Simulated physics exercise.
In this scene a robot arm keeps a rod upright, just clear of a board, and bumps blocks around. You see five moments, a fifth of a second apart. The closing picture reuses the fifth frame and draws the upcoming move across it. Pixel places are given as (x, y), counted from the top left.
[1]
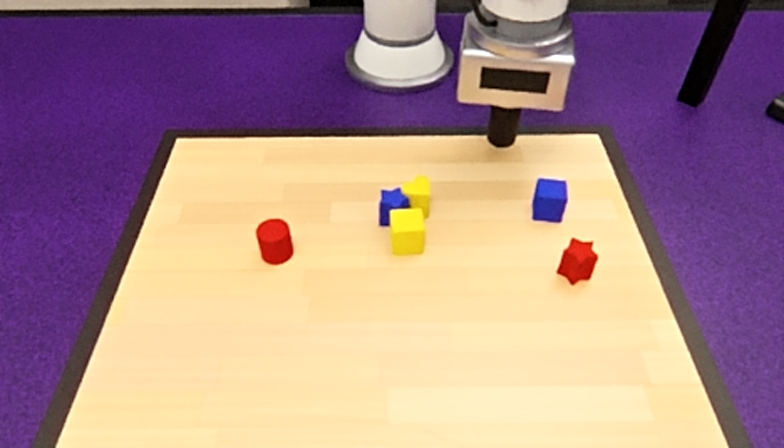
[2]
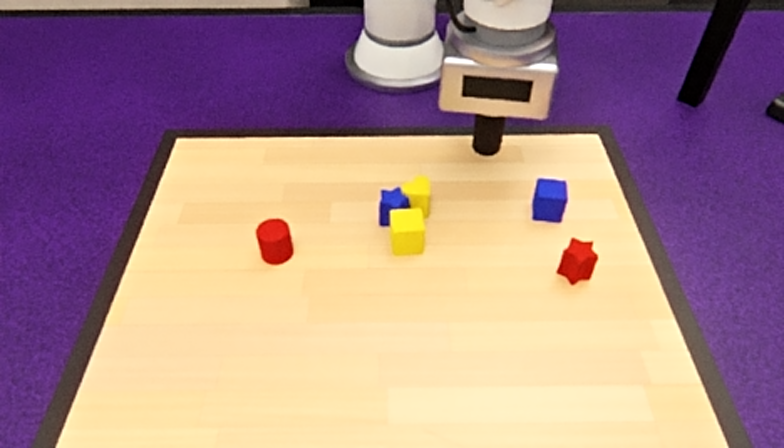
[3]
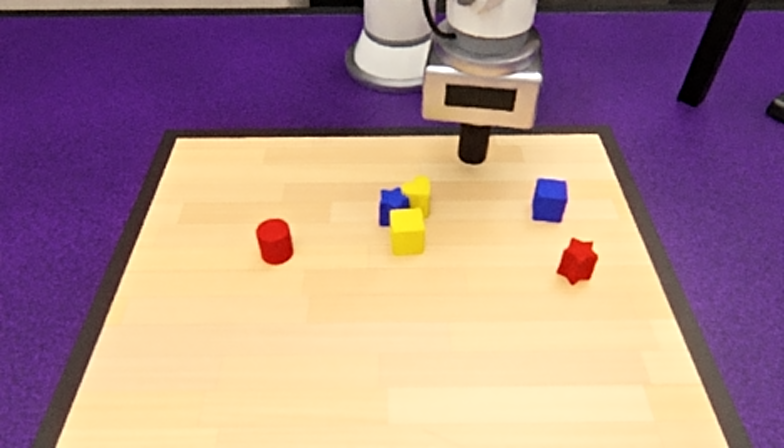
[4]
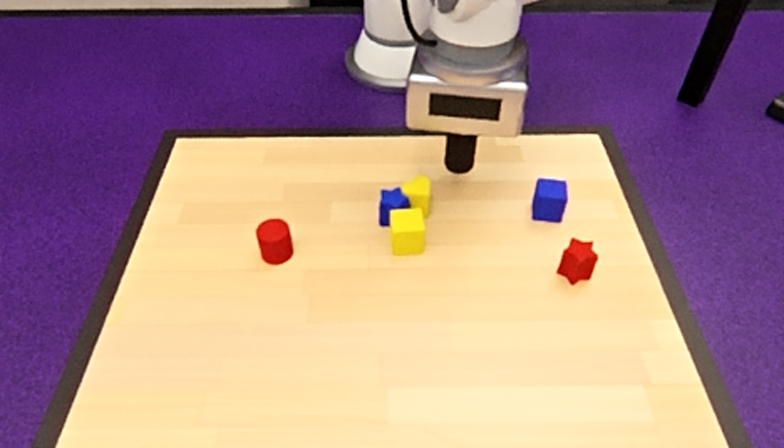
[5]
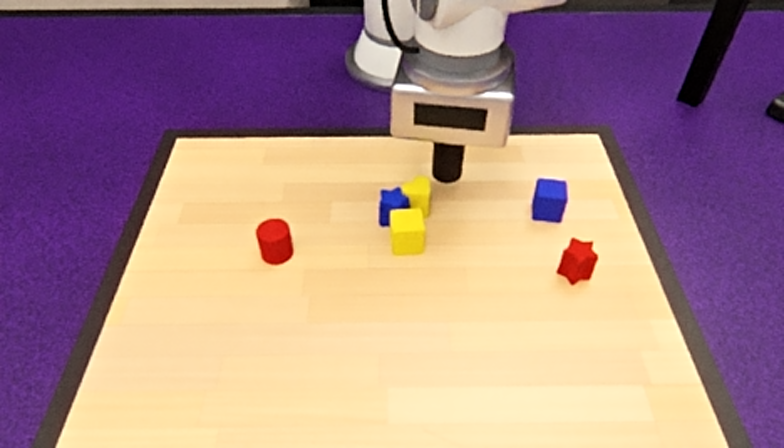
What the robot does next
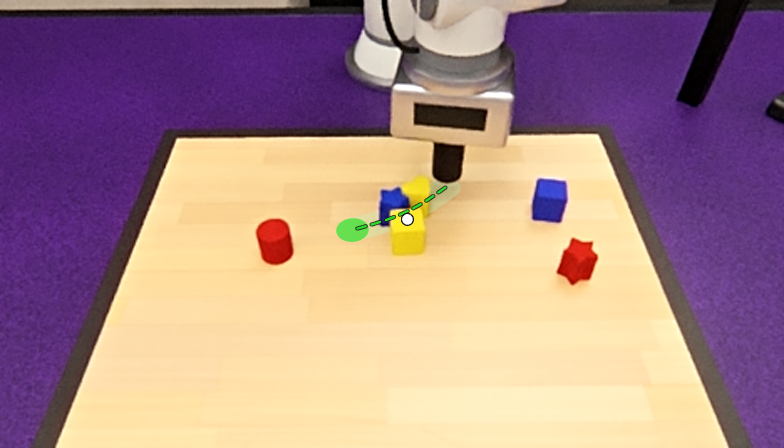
Robot arm with a dark rod moving left and slightly nearer above a wooden board, the red, blue and yellow blocks staying still.
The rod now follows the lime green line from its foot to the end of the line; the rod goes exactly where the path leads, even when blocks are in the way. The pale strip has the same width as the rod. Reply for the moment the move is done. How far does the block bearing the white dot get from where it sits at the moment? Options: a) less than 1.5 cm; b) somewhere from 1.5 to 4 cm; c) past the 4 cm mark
a.
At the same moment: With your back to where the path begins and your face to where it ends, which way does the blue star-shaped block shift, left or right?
It is pushed towards the left-hand side.
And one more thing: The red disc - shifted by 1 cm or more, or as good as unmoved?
Put simply, it stays right there.
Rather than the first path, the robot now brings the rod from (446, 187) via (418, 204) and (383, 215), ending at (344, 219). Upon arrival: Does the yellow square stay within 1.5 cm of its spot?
Yes, it checks out.
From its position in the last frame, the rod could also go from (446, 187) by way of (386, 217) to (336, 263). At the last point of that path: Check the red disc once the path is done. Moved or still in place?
That one stays where it is.
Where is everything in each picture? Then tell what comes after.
The first picture shows rod tip (501, 140); block tops, red disc (272, 229); blue star-shaped block (393, 196); yellow square (407, 219); yellow heart block (418, 186).
The second picture shows rod (486, 148); blocks unchanged.
The third picture shows rod (472, 157); blocks unchanged.
The fourth picture shows rod (459, 166); blocks unchanged.
The fifth picture shows rod (447, 175); red disc (272, 229); blue star-shaped block (393, 196); yellow square (407, 219); yellow heart block (418, 186).
Path on the board, from (446, 187) over (405, 212) to (353, 230); the dot is on the yellow square.
The first path, step by step. One third of the way, rod (420, 192); blue star-shaped block (374, 206); yellow heart block (399, 197).
Two thirds of the way, rod (388, 207); blue star-shaped block (350, 222), turned 20° clockwise; yellow square (406, 221), turned 10° anticlockwise; yellow heart block (372, 212), turned 60° anticlockwise.
At the end, rod (352, 217); red disc in place; blue star-shaped block (328, 241), turned 20° clockwise; yellow square (406, 221), turned 10° anticlockwise; yellow heart block (350, 227), turned 90° anticlockwise.
